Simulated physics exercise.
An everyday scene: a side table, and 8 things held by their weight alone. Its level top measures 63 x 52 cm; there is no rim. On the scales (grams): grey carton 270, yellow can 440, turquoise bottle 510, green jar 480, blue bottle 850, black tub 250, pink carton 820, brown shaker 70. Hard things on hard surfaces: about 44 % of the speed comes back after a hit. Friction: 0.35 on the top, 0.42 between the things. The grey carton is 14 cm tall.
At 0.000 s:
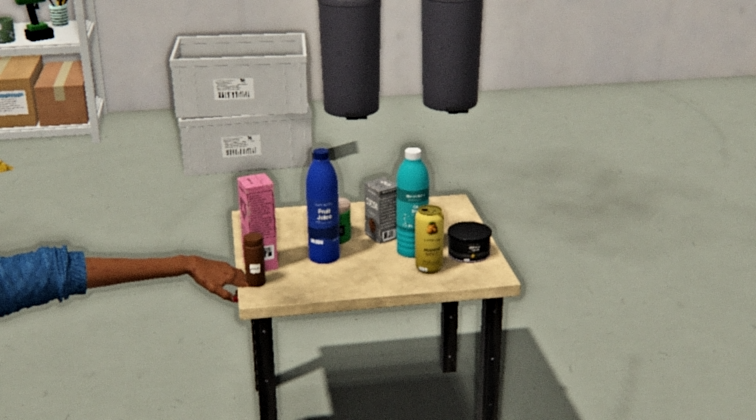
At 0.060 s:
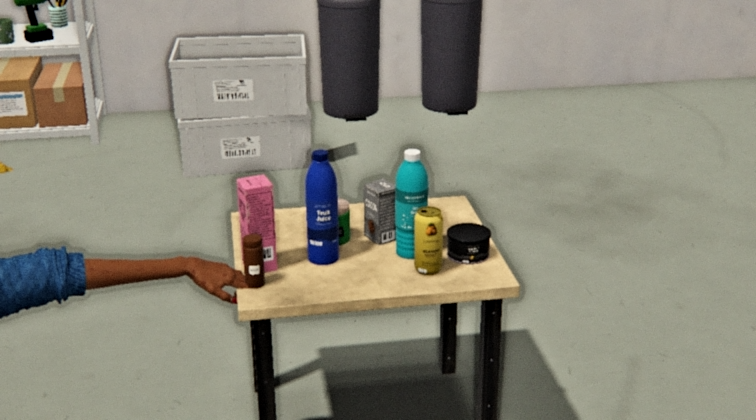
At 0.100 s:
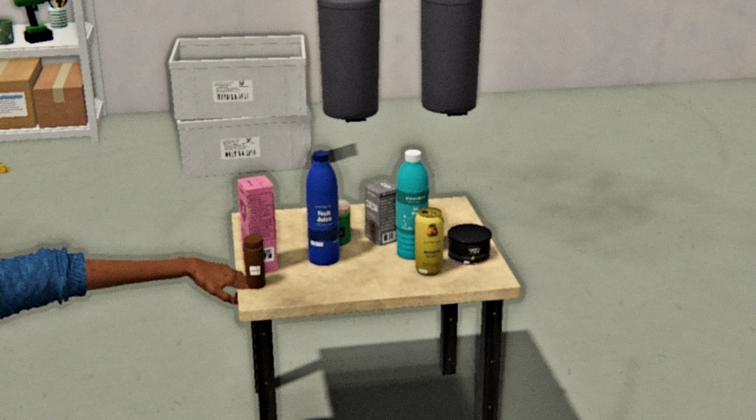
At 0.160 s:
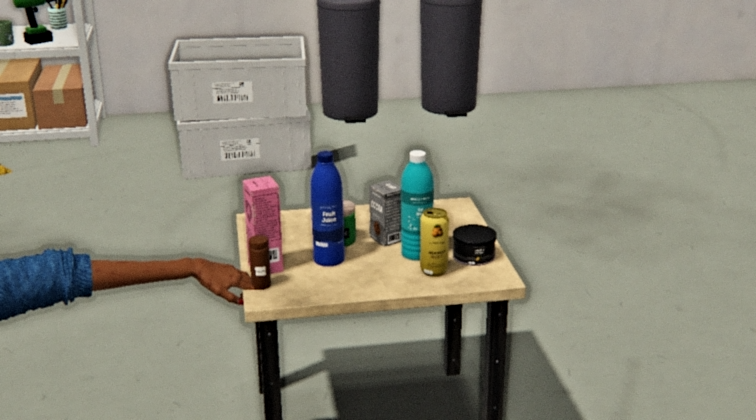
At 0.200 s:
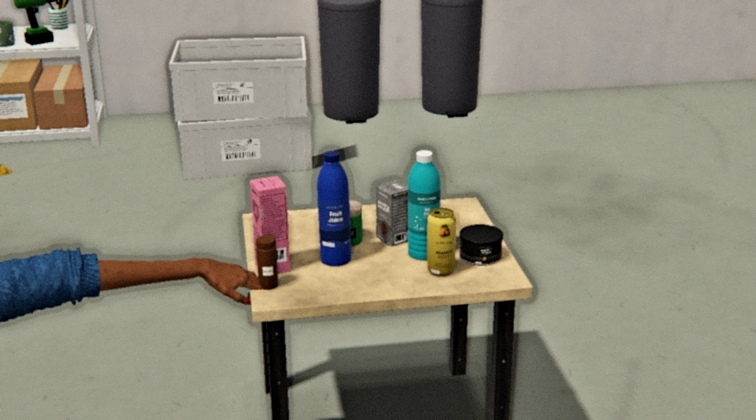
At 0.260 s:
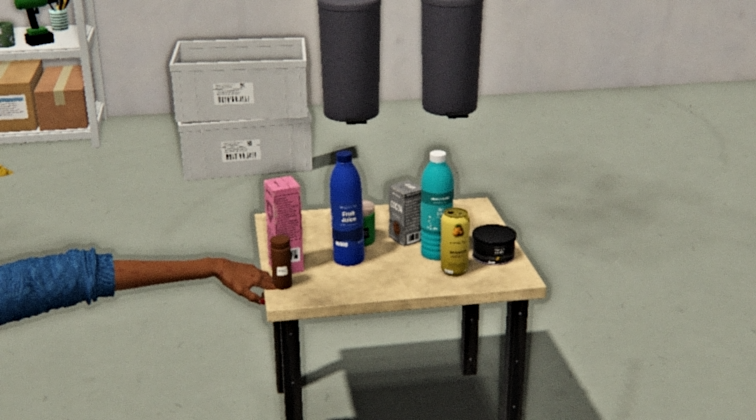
An arm in a blue sleeve reaches in from the left, its hand at the edge of a light wooden table in a grey-floored room, seen from slightly above. On the table stand a pink carton and brown shaker at left, a blue bottle, green jar and grey carton mid-table, and a turquoise bottle, yellow can and black tub at right. The hand slides the table a short way right, everything on it riding along upright, while the view stays still.
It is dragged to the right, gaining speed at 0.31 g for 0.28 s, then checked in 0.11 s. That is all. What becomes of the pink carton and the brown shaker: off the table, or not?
The pink carton remains on top; the brown shaker remains on top.
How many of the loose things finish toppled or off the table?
4 of them.
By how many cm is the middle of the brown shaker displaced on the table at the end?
About 6 cm.
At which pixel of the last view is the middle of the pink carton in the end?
At about (403, 243).
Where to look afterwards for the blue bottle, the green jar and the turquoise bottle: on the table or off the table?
The blue bottle ends on the table; the green jar is still on the table; the turquoise bottle finishes off the table.
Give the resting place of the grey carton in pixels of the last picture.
At about (466, 205).
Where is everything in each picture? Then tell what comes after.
Pink carton (258, 224); brown shaker (254, 260), in the first picture.
Turquoise bottle (412, 203), in the second picture.
Blue bottle (323, 207); black tub (469, 244), in the third picture.
Table along by 2 cm; grey carton (387, 214); yellow can (435, 243), in the fourth picture.
Table along by 3 cm; turquoise bottle (424, 205), in the fifth picture.
Table along by 6 cm; pink carton (284, 226); brown shaker (281, 262), in the sixth picture.
By 0.56 s, table along by 17 cm; pink carton tilted 14° near (355, 218); brown shaker 6 cm from its spot near (353, 257); blue bottle tilted 36°.
By 0.86 s, table along by 17 cm; black tub now off the table; pink carton tilted 71° near (391, 223); brown shaker 6 cm from its spot near (353, 257).
By 1.16 s, table along by 17 cm; turquoise bottle now off the table; pink carton on its side near (399, 232); brown shaker 6 cm from its spot near (353, 257).
By 1.46 s, table along by 17 cm; pink carton on its side near (403, 243); brown shaker 6 cm from its spot near (353, 257); blue bottle on its side.
When it is over (2.3 s), off the table, turquoise bottle and black tub; lying over on the table, blue bottle and pink carton; not toppled but over 5 cm from the start, grey carton, yellow can, green jar and brown shaker. In the last view, pink carton near (403, 243), brown shaker near (353, 257).
